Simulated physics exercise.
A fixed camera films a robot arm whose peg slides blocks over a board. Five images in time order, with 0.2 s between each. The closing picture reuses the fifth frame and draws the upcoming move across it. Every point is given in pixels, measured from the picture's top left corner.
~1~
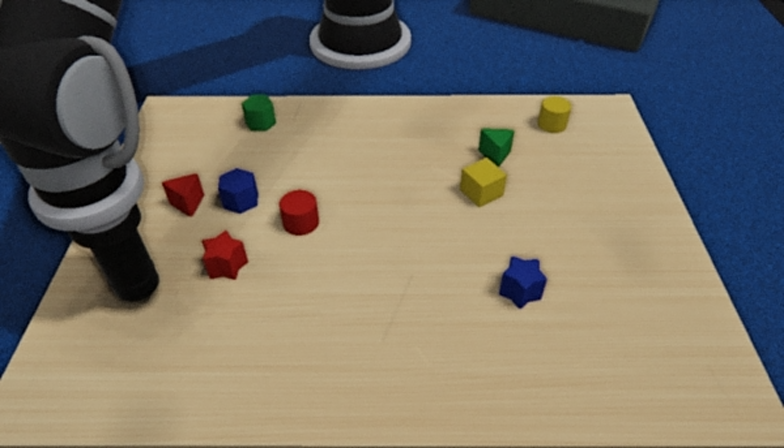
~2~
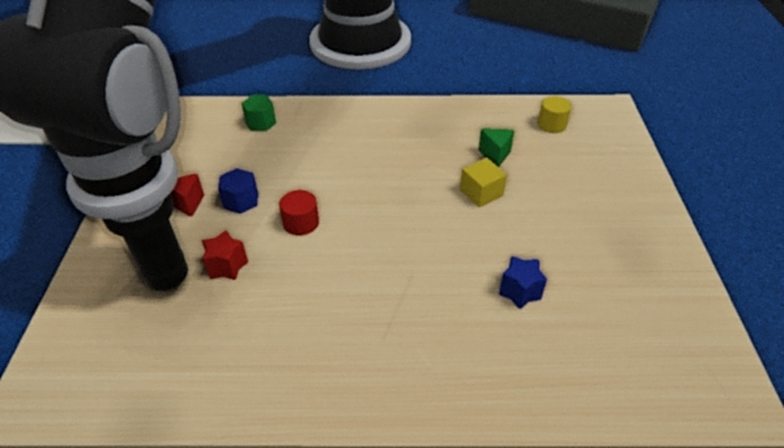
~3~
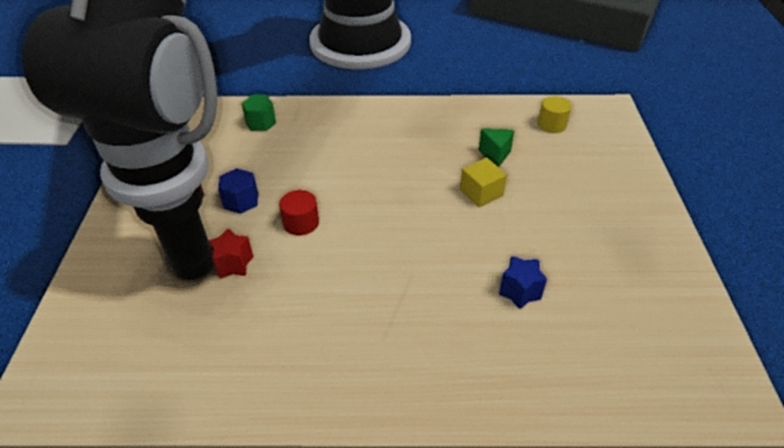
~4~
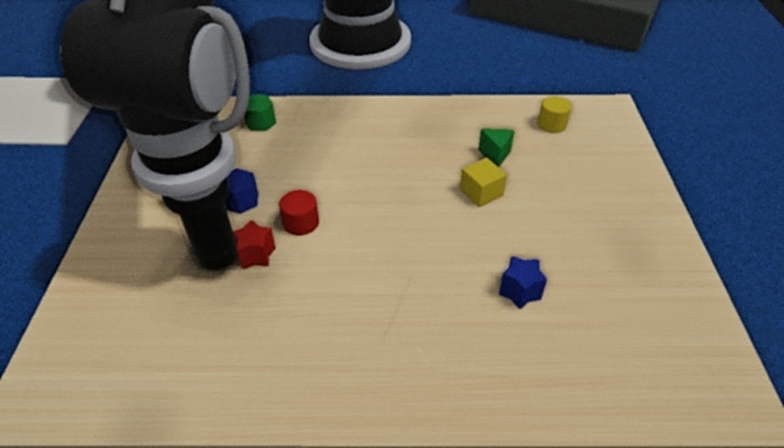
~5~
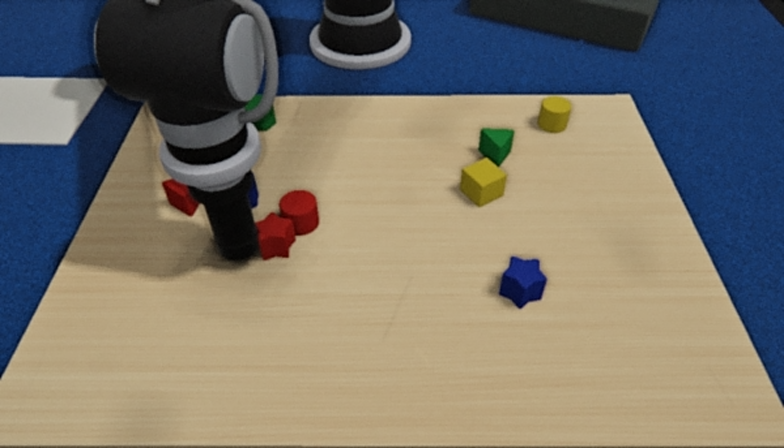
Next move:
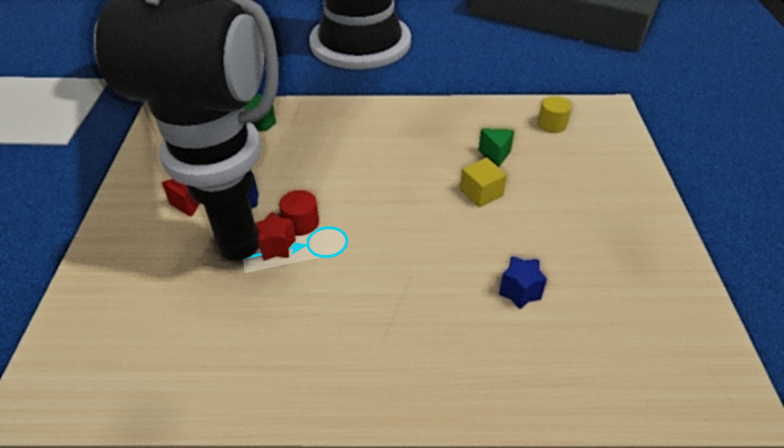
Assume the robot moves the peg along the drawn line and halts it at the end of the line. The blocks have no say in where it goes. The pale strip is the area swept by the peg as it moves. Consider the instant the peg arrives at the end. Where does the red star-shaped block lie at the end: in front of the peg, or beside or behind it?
It is driven along in front.
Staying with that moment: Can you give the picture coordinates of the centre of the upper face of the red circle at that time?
The centre of its top will be at (331, 184).
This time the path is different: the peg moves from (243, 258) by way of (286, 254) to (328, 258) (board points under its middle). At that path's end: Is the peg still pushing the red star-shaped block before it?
My answer is no.
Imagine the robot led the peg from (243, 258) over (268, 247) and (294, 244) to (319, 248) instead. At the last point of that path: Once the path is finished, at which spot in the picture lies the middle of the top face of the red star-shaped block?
The centre of its top face lies at (343, 205).
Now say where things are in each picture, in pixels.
In the first frame, lower end of the peg at (138, 286), tops of blocks, blue hexagon at (236, 179), red star-shaped block at (220, 245), red circle at (298, 201).
In the second frame, peg at (167, 275), blocks as before.
In the third frame, peg at (194, 265), red star-shaped block at (227, 243).
In the fourth frame, peg at (218, 256), red star-shaped block at (250, 234).
In the fifth frame, peg at (240, 247), blue hexagon hidden, red star-shaped block at (272, 225), red circle at (298, 201).
The drawn path runs from (243, 258) to (327, 242).
The first path, step by step. Halfway along, peg at (285, 237); red star-shaped block at (316, 214); red circle at (322, 188).
At the end, peg at (326, 230); blue hexagon not moved; red star-shaped block at (355, 207); red circle at (331, 184).
